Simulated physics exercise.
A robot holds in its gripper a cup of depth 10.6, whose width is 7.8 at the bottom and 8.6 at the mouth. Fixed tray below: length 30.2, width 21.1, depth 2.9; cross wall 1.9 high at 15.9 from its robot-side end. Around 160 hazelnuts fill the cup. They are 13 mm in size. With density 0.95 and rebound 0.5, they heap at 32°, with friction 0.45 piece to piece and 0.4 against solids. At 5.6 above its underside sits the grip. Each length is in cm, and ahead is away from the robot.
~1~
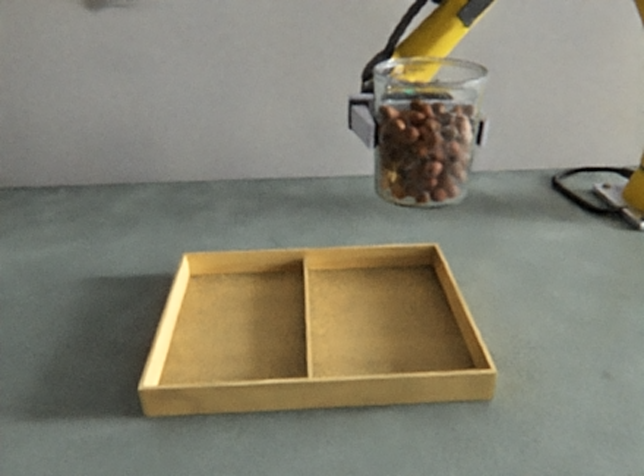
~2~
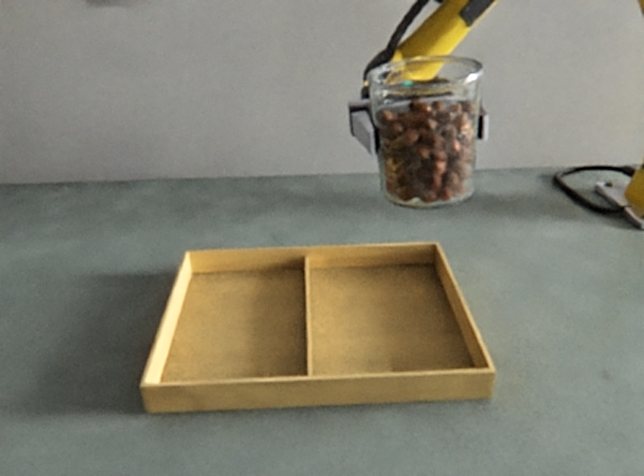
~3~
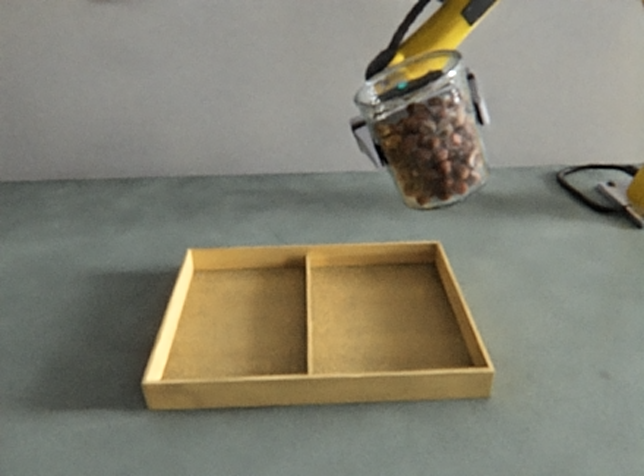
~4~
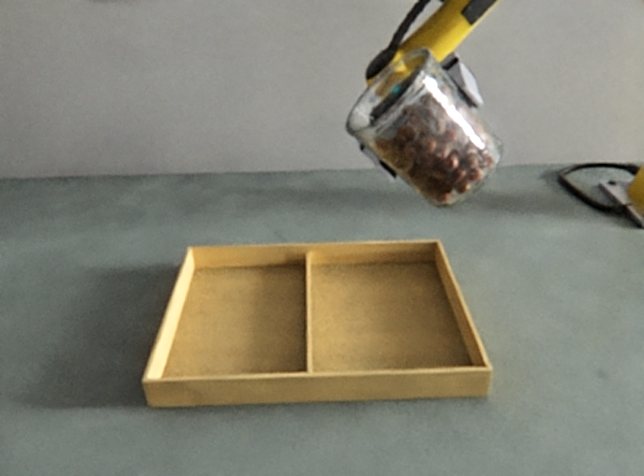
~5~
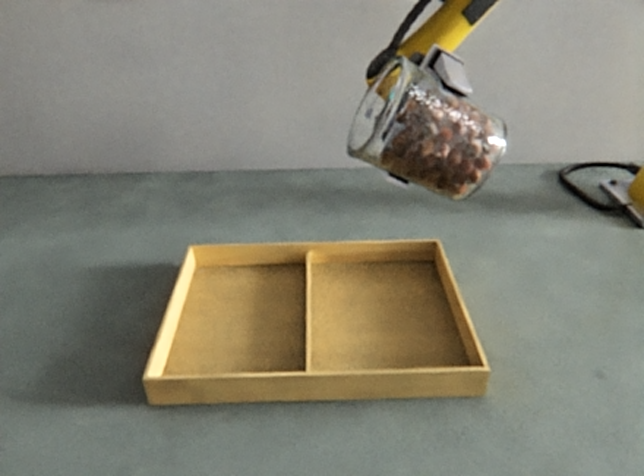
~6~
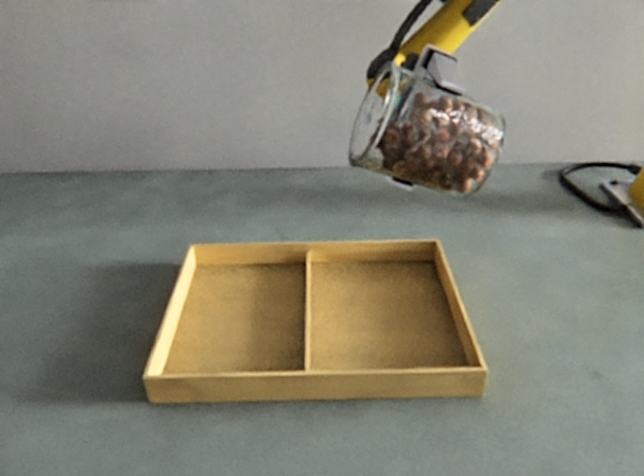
Above a grey surface with an empty, two-part wooden tray on it, a yellow robot arm held a clear cup of brown nuts upright, then tilted it steadily leftward until it lay nearly sideways.
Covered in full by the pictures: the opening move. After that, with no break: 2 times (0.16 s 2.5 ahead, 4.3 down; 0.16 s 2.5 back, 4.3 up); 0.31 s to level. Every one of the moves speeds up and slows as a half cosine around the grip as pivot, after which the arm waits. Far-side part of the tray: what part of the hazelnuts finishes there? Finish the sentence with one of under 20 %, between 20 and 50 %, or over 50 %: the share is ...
The share is under 20 %.
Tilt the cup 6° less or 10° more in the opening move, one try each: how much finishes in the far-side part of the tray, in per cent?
I'd expect close to 0 and then 0 per cent.
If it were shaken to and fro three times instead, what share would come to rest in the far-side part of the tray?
It would come to around 0 %.
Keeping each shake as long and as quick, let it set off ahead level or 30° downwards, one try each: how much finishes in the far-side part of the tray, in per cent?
Estimates, in order: 15 % then 5 %.
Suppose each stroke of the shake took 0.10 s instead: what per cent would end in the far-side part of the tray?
Estimate: Near 5 per cent.
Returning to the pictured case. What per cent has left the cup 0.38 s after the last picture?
So far around 0 % is out.
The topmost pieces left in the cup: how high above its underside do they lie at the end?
Roughly 9.0 cm.
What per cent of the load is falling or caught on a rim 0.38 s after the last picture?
1 %.
Then, 0.38 s later, tilted 68° forward, highest piece 22 above the table; 164 in the cup, 1 in flight or on a rim.
Then, 0.76 s later, tilted 46° forward, highest piece 23 above the table; 164 in the cup, 1 in the far-side part.
Then, 1.15 s later, level, highest piece 25 above the table; 164 in the cup, 1 in the far-side part.
Then, 2.20 s later, level, highest piece 25 above the table; 164 in the cup, 1 in the far-side part.
At rest, 164 in the cup, 1 in the far-side part. That is 1 % in the far-side part of the tray.
